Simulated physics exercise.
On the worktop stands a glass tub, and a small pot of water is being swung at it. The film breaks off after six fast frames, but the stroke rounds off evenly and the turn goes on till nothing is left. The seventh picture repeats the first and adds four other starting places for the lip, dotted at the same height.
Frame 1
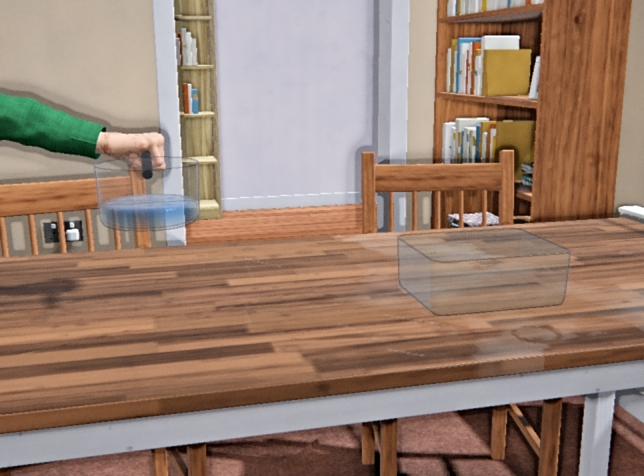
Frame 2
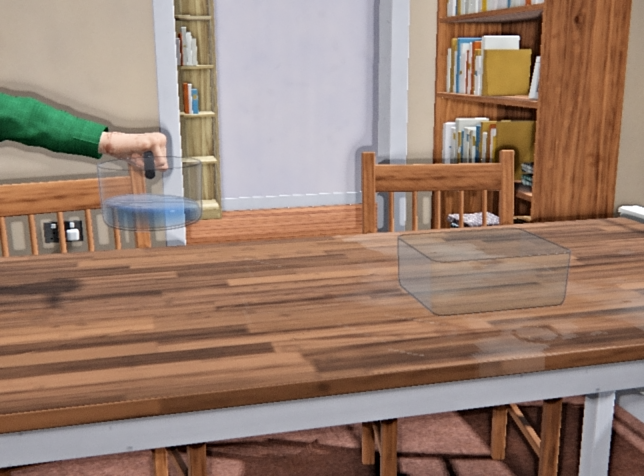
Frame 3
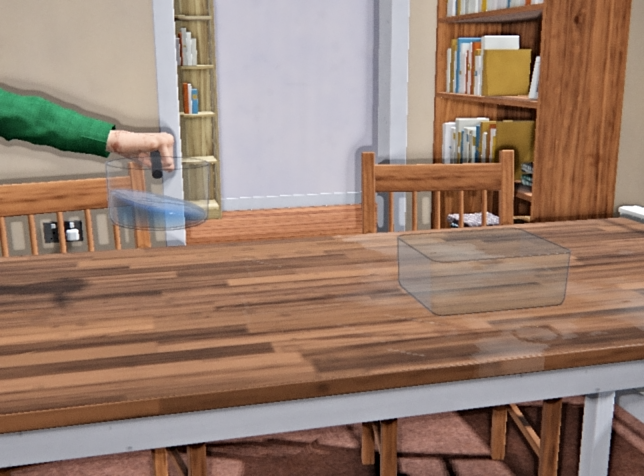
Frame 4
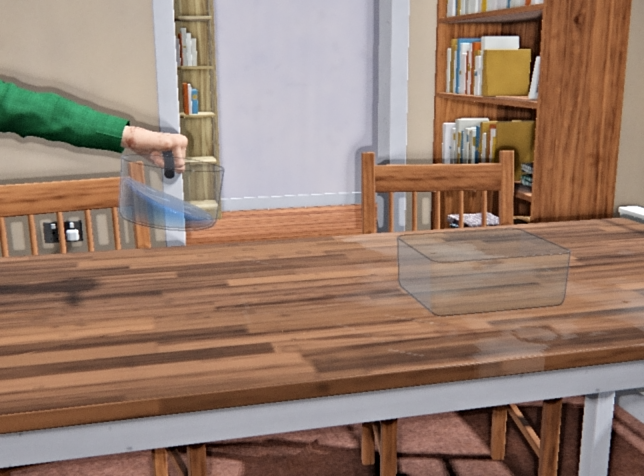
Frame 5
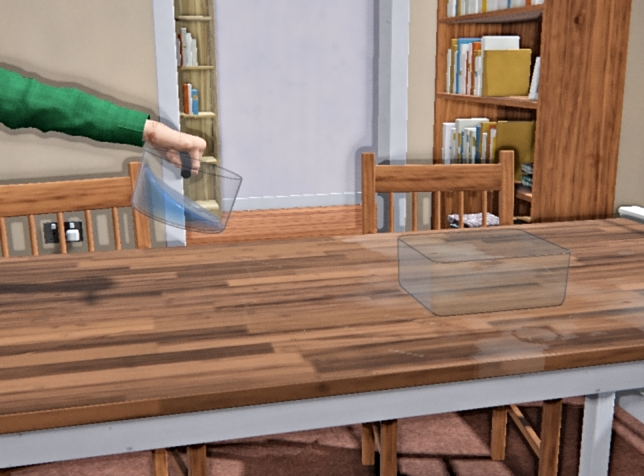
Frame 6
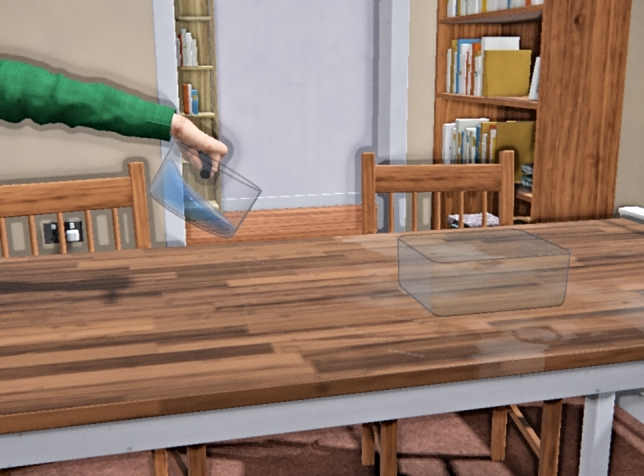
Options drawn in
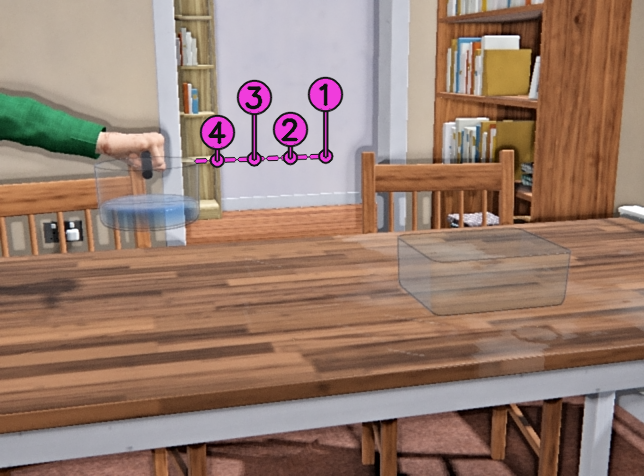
The clip shows a green-sleeved arm holding a clear container of blue liquid above a wooden table, moving it slightly right and tilting it increasingly toward an empty transparent tub, which stays still on the right.
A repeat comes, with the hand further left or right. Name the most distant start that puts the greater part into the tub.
It is 4.
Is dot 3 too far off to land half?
No.
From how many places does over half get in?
All four.
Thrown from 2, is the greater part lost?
No, not at all.
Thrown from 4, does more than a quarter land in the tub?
Yes, clearly.
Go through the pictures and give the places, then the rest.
Upright, lip at (196, 161); tub from (430, 316) to (563, 303); nothing has left yet, in the first frame.
Upright, lip at (199, 160); nothing has left yet, in the second frame.
Tipped about 2°, lip at (207, 162); nothing has left yet, in the third frame.
Tipped about 9°, lip at (222, 167); nothing has left yet, in the fourth frame.
Tipped about 19°, lip at (240, 176); nothing has left yet, in the fifth frame.
Tipped about 32°, lip at (260, 188); nothing has left yet, in the sixth frame.
On the marked copy, 1 at (325, 156); 2 at (290, 157); 3 at (254, 159); 4 at (217, 160).
Choosing 1, about 80 % lands in the tub, 2 % falls short and 18 % goes beside or beyond.
Choosing 2, about 89 % lands in the tub, 7 % falls short and 3 % goes beside or beyond.
Choosing 3, about 67 % lands in the tub, 13 % falls short and 19 % goes beside or beyond.
Choosing 4, about 63 % lands in the tub, 18 % falls short and 19 % goes beside or beyond.
